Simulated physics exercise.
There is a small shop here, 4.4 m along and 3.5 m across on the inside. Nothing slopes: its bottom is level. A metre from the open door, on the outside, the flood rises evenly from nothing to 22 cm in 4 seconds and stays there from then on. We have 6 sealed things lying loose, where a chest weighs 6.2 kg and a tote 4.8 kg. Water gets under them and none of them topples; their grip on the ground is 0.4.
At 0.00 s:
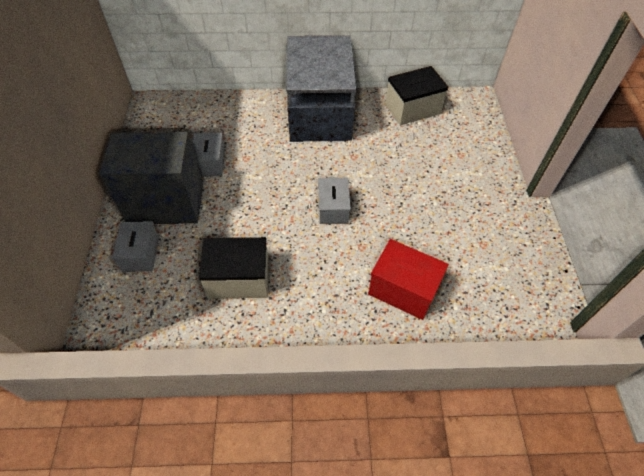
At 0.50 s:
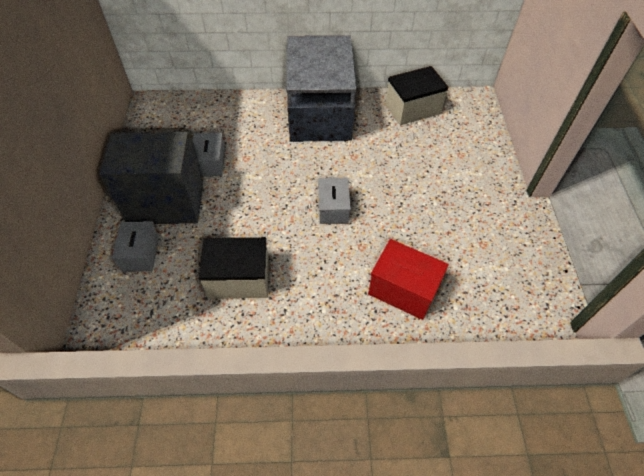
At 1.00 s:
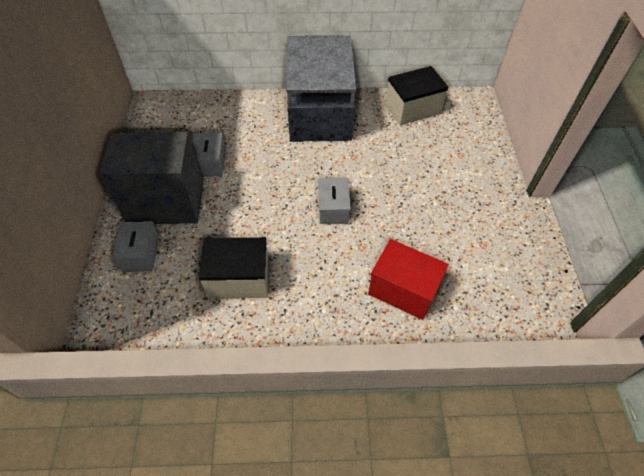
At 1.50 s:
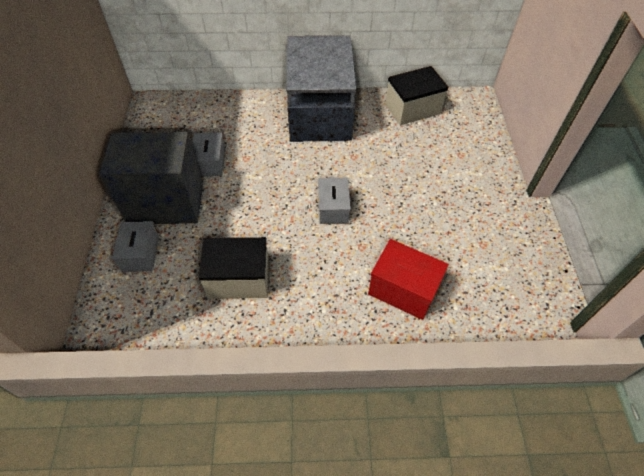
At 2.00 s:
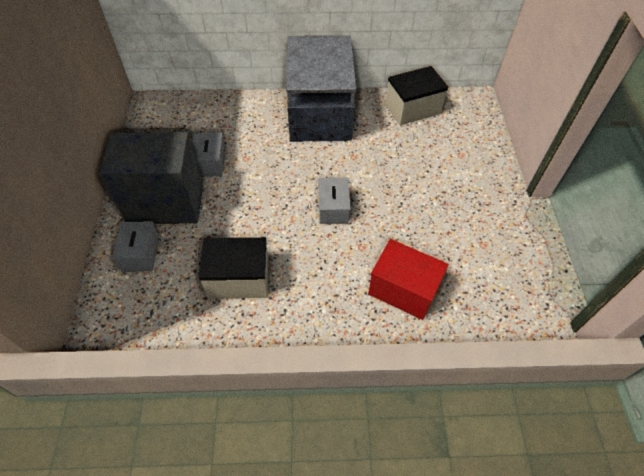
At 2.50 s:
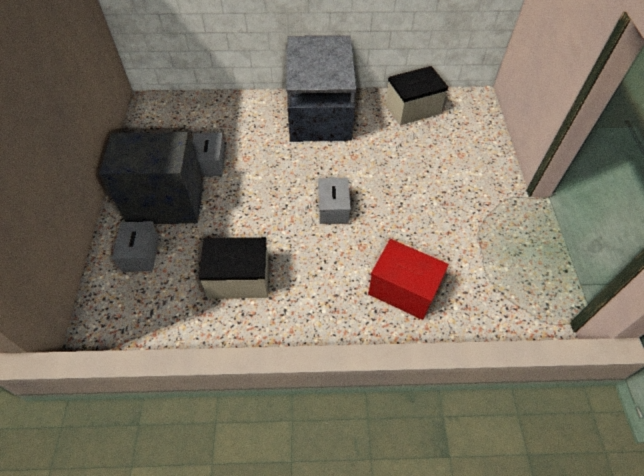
Greenish water spreads over the tiles outside, then enters the small shop through the open doorway.
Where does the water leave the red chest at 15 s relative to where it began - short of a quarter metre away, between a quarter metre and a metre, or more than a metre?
More than a metre away.
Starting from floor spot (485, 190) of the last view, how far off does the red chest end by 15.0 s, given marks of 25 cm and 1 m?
Answer: It inches along.
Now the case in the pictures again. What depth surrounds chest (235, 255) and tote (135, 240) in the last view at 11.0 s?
Around 15 cm and 16 cm.
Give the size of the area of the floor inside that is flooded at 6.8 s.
Some 13 m2 of it.
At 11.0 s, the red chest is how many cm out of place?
Roughly 250 cm by then.
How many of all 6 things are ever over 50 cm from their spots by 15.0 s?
Total: 5.
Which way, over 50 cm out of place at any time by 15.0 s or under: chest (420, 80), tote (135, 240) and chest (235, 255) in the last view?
Well, in sequence it's greater, lower, greater.
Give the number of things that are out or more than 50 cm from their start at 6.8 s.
I make it 4.
After 3.5 s the red chest is near (403, 273), 0.1 m from its start, aground; 0 afloat.
After 6.8 s the red chest is near (64, 308), 2.8 m from its start, afloat; 4 afloat.
After 11.0 s the red chest is near (91, 256), 2.6 m from its start, afloat; 6 afloat.
After 15.0 s the red chest is near (88, 251), 2.7 m from its start, afloat; 6 afloat.
